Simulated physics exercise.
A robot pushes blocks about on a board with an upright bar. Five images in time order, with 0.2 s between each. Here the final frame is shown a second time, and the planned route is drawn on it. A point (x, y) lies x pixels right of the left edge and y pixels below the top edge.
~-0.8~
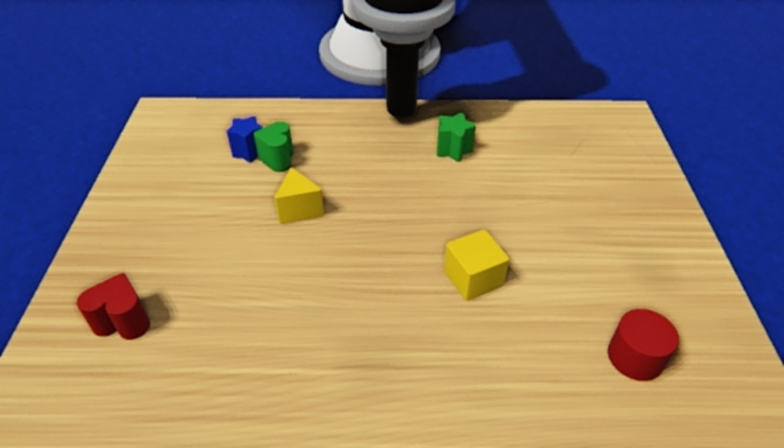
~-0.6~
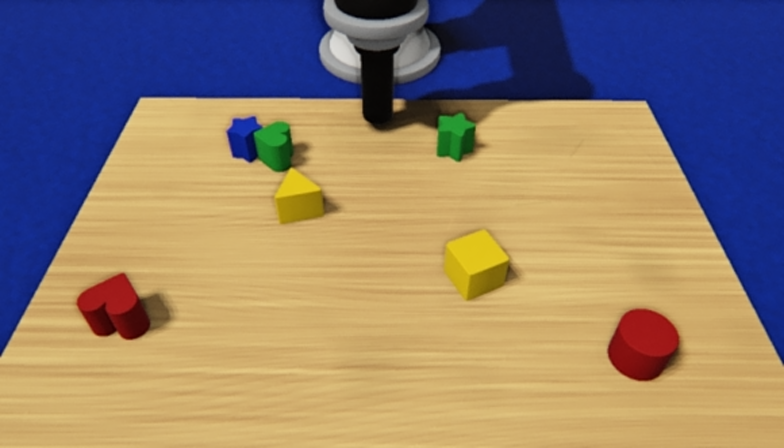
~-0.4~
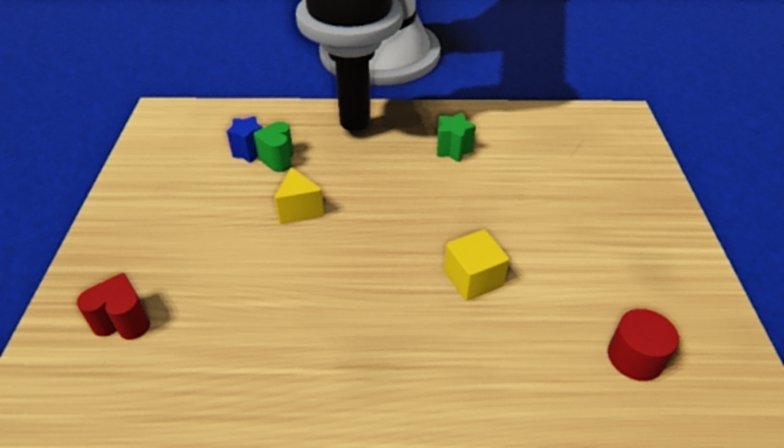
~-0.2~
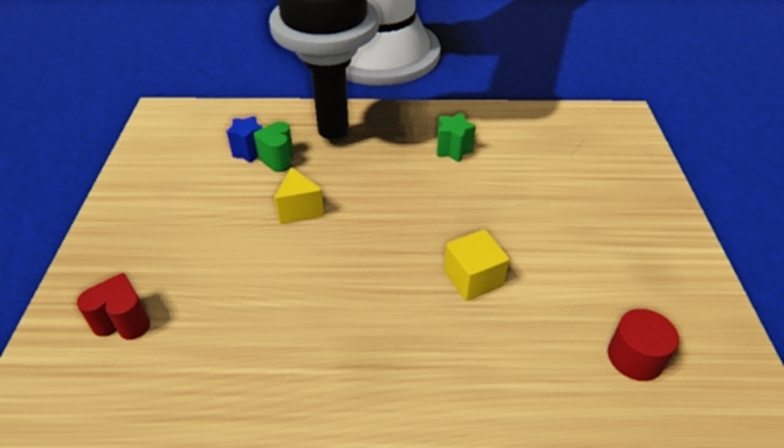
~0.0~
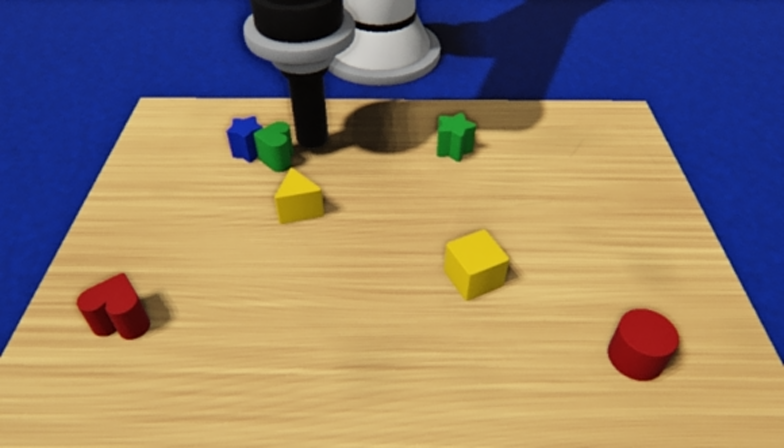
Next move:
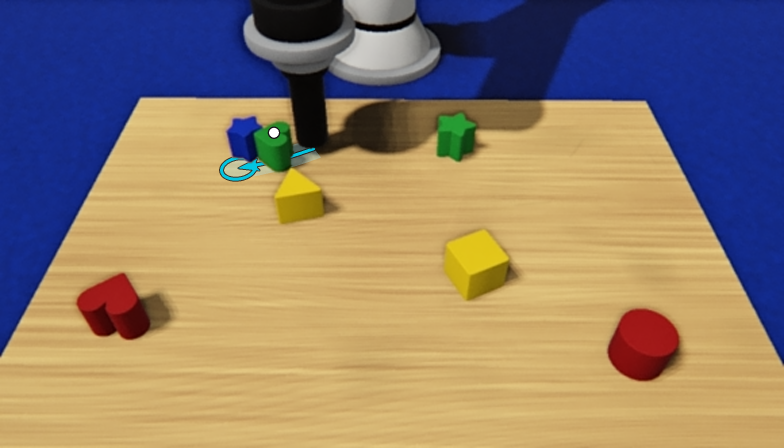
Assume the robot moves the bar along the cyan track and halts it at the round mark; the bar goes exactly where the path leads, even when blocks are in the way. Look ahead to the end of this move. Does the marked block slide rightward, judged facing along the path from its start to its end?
It seems not.
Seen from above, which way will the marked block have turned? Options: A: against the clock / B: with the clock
A
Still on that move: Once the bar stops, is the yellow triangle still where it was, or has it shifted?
Still in place.
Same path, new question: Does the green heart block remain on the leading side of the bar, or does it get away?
It keeps leading.
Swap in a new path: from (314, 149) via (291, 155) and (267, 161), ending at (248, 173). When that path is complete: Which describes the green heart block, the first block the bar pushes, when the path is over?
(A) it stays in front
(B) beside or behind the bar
That would be A.
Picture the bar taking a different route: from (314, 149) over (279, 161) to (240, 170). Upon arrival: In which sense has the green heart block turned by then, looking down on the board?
The block turns counter-clockwise.
The line goes from (314, 149) by way of (278, 160) to (239, 168); the dot is on the green heart block.
On the path given first. Halfway along, bar (276, 151); blue star block (227, 126), turned 50° clockwise; green heart block (243, 145), turned 20° anticlockwise.
At the end, bar (237, 159); blue star block (220, 126), turned 85° clockwise; green heart block (210, 157), turned 55° anticlockwise; yellow triangle unmoved.
